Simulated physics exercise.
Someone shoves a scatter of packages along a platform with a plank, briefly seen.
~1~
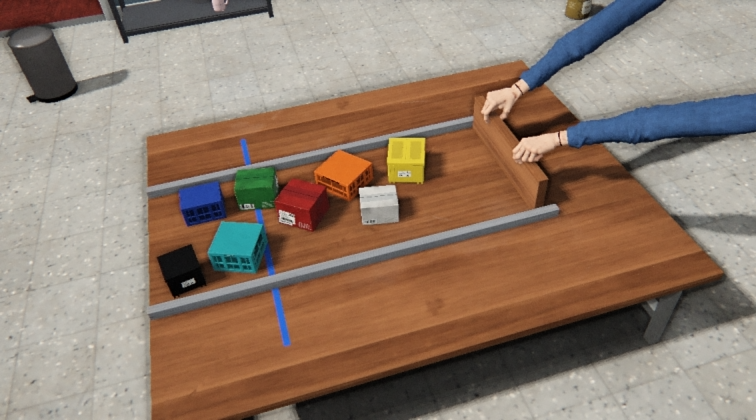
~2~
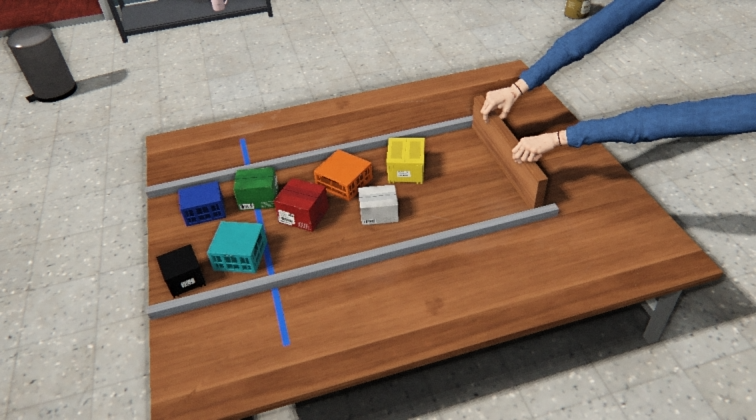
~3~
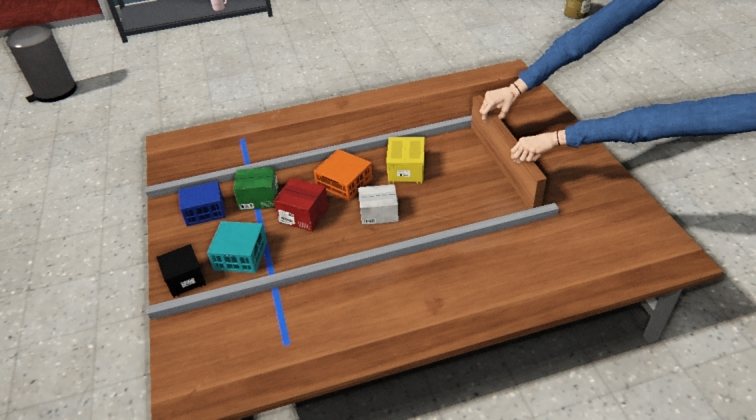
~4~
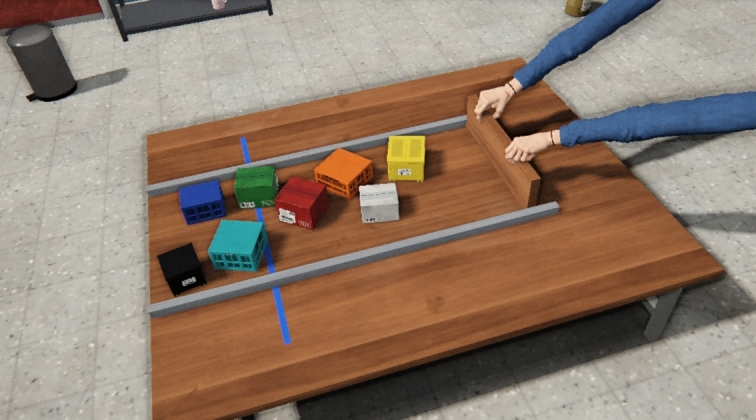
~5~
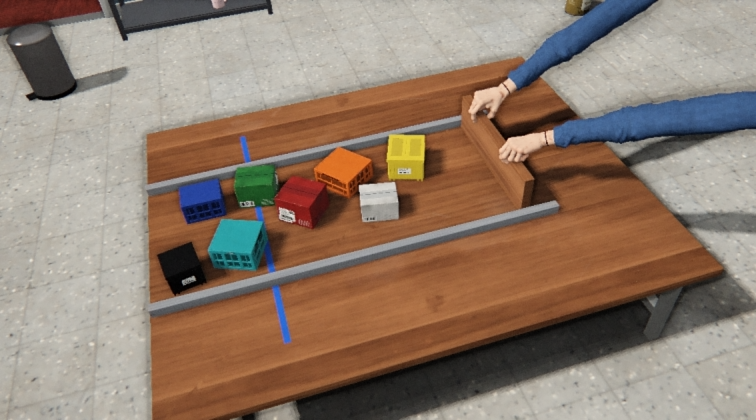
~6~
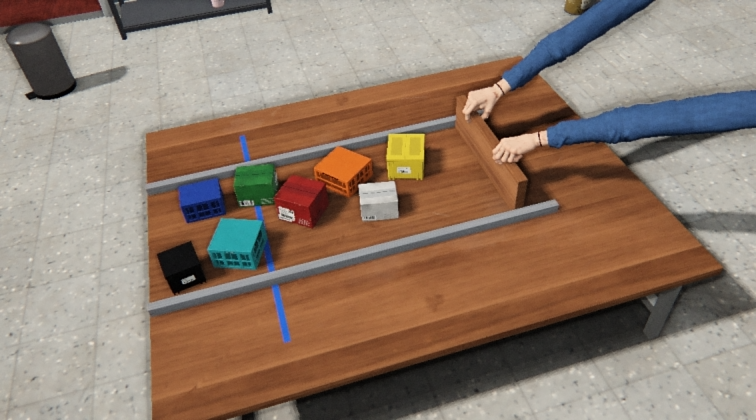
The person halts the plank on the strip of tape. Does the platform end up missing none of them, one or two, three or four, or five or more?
It is missing one or two.
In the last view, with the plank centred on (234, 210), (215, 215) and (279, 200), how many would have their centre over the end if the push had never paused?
Going through the three places, I get 3, 3 and 1.
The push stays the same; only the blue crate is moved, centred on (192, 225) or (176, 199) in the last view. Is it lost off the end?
Observed in order: Try one, it keeps its spot; try two, it does not remain.
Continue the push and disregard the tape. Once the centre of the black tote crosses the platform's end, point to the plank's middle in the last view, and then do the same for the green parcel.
Around (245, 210), then around (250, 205).
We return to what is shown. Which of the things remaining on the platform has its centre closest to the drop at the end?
Green parcel.
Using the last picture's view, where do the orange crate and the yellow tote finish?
The orange crate stops around (196, 194); the yellow tote around (237, 199).
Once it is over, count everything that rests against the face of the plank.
Total: 2.
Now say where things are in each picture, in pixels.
In the first picture, black tote (182, 271); blue crate (203, 204); turquoise crate (239, 247); plank (506, 151); tape (261, 224).
In the second picture, blue crate (202, 204); yellow tote (406, 160).
In the third picture, turquoise crate (238, 247); plank (505, 150).
In the fourth picture, black tote (183, 270); green parcel (257, 187).
In the fifth picture, blue crate (203, 201); white box (379, 202).
In the sixth picture, black tote (182, 268); blue crate (202, 200); turquoise crate (239, 244); plank (488, 151); tape (261, 221).
A little later, none off yet; black tote at rest near (182, 268); blue crate at rest near (202, 200); turquoise crate at rest near (239, 244).
Next, none off yet; black tote at rest near (182, 268); blue crate shifted a little near (195, 202); turquoise crate at rest near (239, 244).
When it is over, the number that fall off is one or two; down, blue crate.
